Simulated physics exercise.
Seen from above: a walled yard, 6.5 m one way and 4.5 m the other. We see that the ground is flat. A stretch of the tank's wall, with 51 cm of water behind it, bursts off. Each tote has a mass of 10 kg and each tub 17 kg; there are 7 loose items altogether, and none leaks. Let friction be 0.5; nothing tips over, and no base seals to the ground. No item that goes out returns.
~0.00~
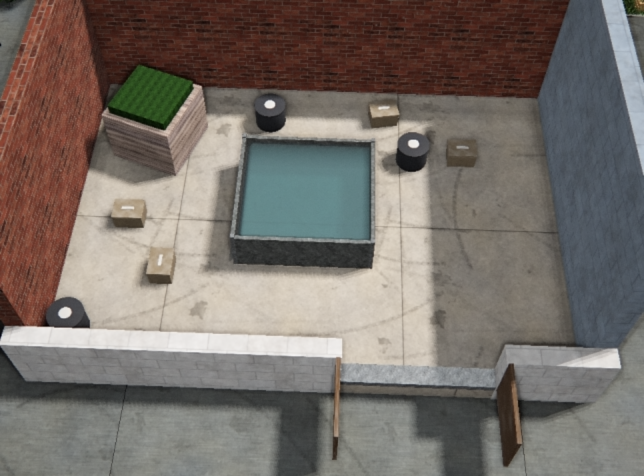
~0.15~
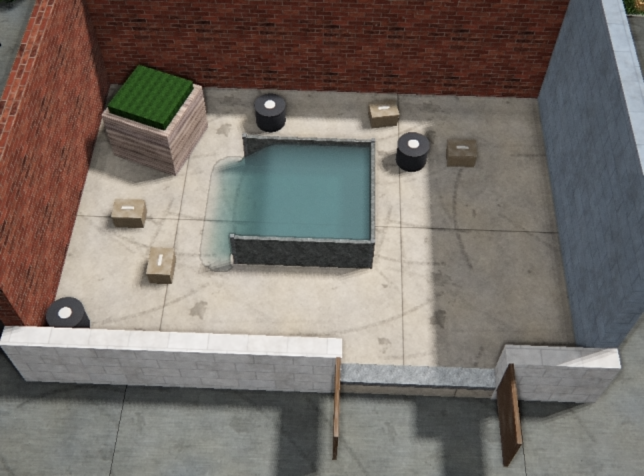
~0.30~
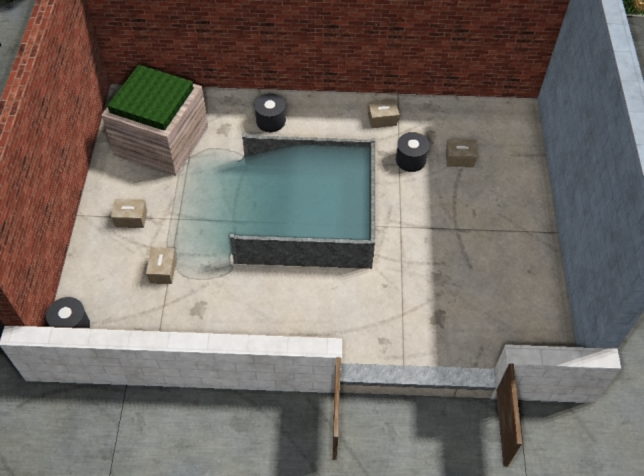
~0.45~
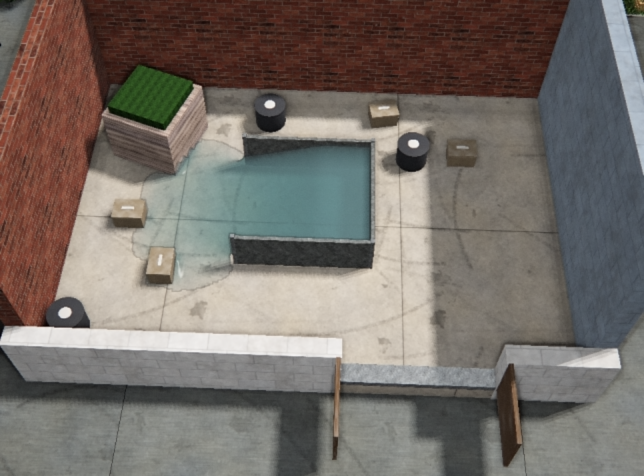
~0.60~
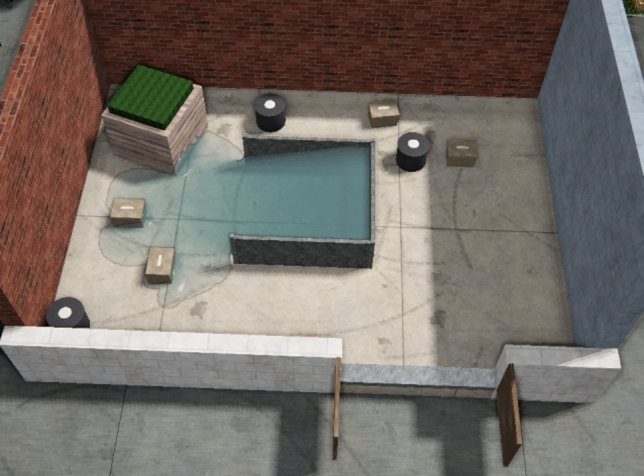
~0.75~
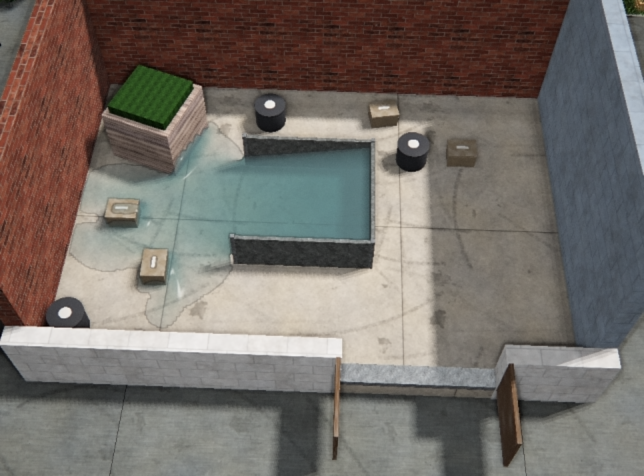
A square, dark-walled tank of teal water stands in the middle of a flat, pale concrete yard enclosed by brick, white and grey-blue walls, seen from high above. Small tan boxes and dark round tubs sit around it, with a grass-topped planter at upper left. The tank's left wall vanishes, water spreads leftward in a thinning sheet around two boxes, and both shift slightly left.
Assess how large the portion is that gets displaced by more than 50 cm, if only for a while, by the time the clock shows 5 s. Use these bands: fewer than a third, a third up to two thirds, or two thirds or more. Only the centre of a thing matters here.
It falls in a third up to two thirds.
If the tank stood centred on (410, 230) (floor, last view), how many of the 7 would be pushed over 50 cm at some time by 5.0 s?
Result: 3.
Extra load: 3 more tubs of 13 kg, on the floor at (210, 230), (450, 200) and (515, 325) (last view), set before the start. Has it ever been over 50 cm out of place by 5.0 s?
In the order asked: Above the mark; below the mark; below the mark.
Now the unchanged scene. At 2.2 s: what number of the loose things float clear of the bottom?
At that point I count 3.
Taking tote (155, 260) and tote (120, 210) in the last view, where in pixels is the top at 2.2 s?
Around (97, 295) and (89, 220).
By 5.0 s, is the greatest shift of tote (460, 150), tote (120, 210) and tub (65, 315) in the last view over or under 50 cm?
Within the mark, beyond the mark, beyond the mark.
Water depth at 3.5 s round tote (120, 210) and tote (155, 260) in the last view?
Around 17 cm and 6 cm.
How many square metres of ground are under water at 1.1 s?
Near 8.5 m2 in all.
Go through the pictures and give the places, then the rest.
A tote at (160, 261), on the bottom; a tote at (128, 208) rests on the ground; 2.9 m2 under water; 0 of 7 have shifted, in the first picture.
A tote at (160, 261) rests on the ground; a tote at (128, 208) rests on the ground; water covers 3.7 m2; 0 of 7 have shifted, in the second picture.
A tote at (160, 261) rests on the ground; a tote at (128, 208), on the bottom; 4.6 m2 under water; 0 of 7 have shifted, in the third picture.
A tote at (160, 261) rests on the ground; a tote at (128, 208) rests on the ground; 5.4 m2 under water; 0 of 7 have shifted, in the fourth picture.
A tote at (160, 261), on the bottom; a tote at (127, 208) rests on the ground; 6.3 m2 under water; 0 of 7 have shifted, in the fifth picture.
A tote at (154, 262) rests on the ground, 8 cm from its start; a tote at (122, 208) rests on the ground, 8 cm from its start; water covers 7.3 m2; 2 of 7 have shifted, in the sixth picture.
After 1.1 s 1 of 7 are over 50 cm from their spots; 1 afloat.
After 2.2 s 2 of 7 are over 50 cm from their spots; 3 afloat.
After 3.5 s 3 of 7 are over 50 cm from their spots; 1 afloat.
After 5.0 s 3 of 7 are over 50 cm from their spots, and 3 have been at some point; 0 afloat.
